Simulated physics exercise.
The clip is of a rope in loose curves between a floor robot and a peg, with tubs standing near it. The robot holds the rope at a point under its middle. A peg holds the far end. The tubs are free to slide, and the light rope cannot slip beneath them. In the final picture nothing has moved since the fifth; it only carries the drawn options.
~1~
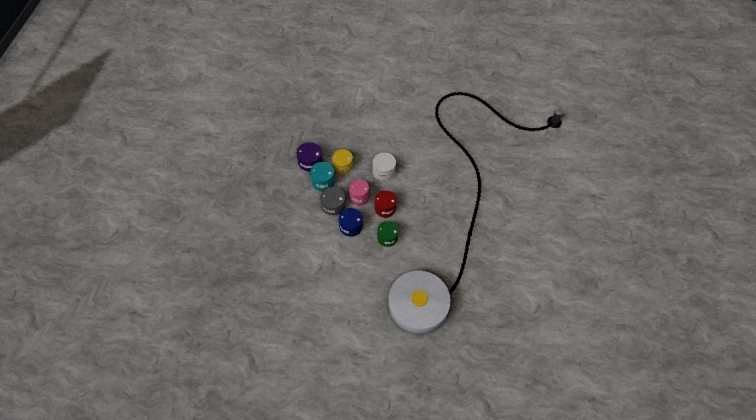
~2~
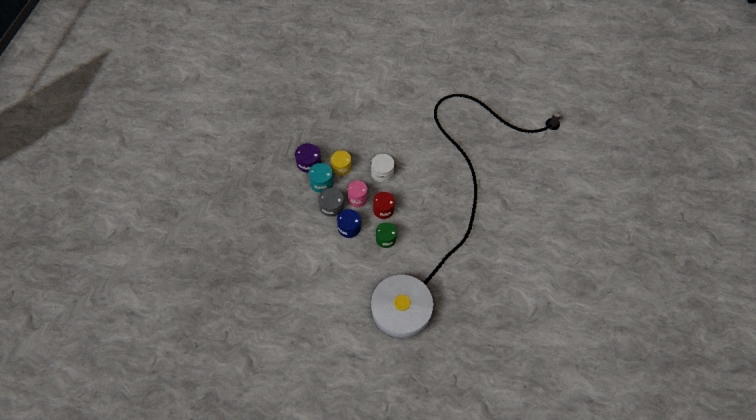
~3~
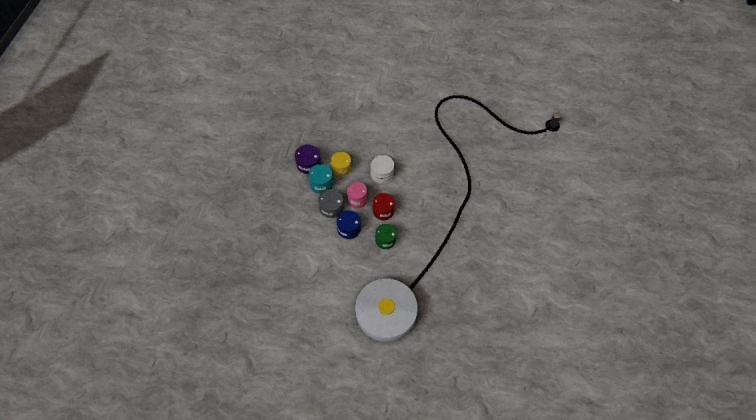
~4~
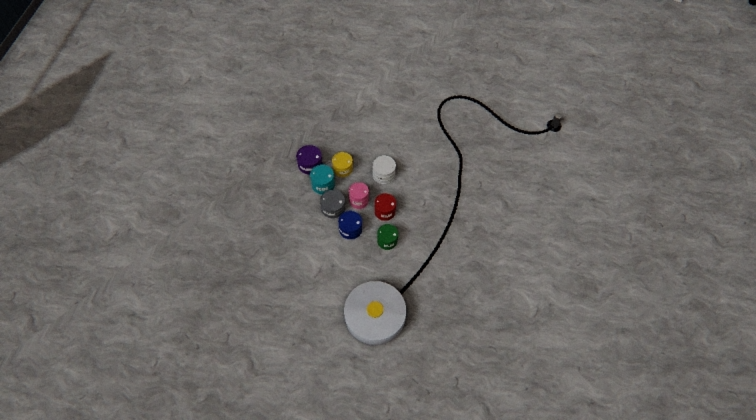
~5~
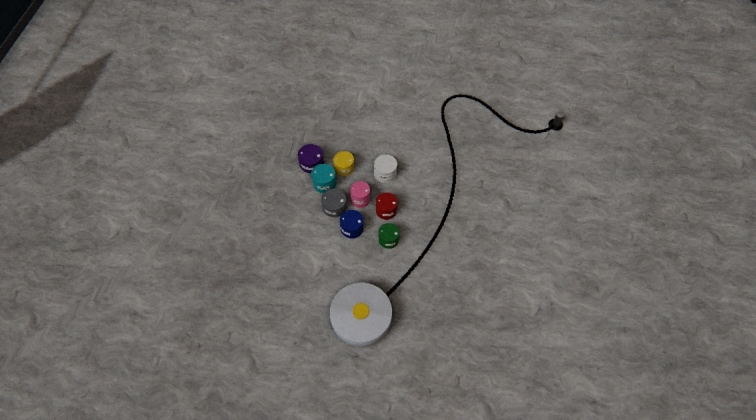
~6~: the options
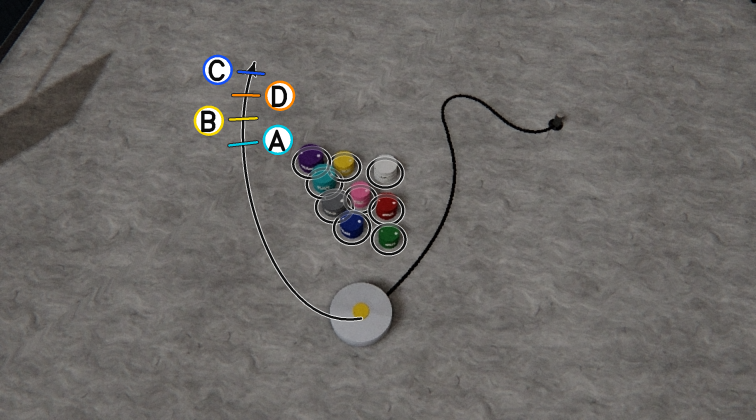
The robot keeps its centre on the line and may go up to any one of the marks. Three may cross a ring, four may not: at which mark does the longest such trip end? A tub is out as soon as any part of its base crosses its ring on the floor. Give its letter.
It can go as far as A.
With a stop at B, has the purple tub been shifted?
By then, no.
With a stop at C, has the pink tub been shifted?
Yes.
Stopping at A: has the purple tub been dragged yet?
By then, no.
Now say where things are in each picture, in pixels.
Red tub (385, 204); yellow tub (343, 162); purple tub (310, 157), in the first frame.
Robot (402, 307); white tub (383, 168), in the second frame.
Robot (386, 311); peg (555, 121), in the third frame.
Robot (375, 313); pink tub (359, 196), in the fourth frame.
Robot (361, 315); turquoise tub (324, 179); red tub (387, 206); yellow tub (344, 164), in the fifth frame.
On the marked copy, A at (243, 144); B at (243, 119); C at (251, 73); D at (246, 95); the route from (361, 319) via (249, 193) to (254, 63).
Taking A. A third of the way, robot (282, 274).
Two thirds of the way, robot (250, 199).
When it is over, robot (241, 138); blue tub (353, 220); green tub (381, 222); one over the rings.
As for the rest, B has five over the rings; C has nine over the rings; D has seven over the rings.
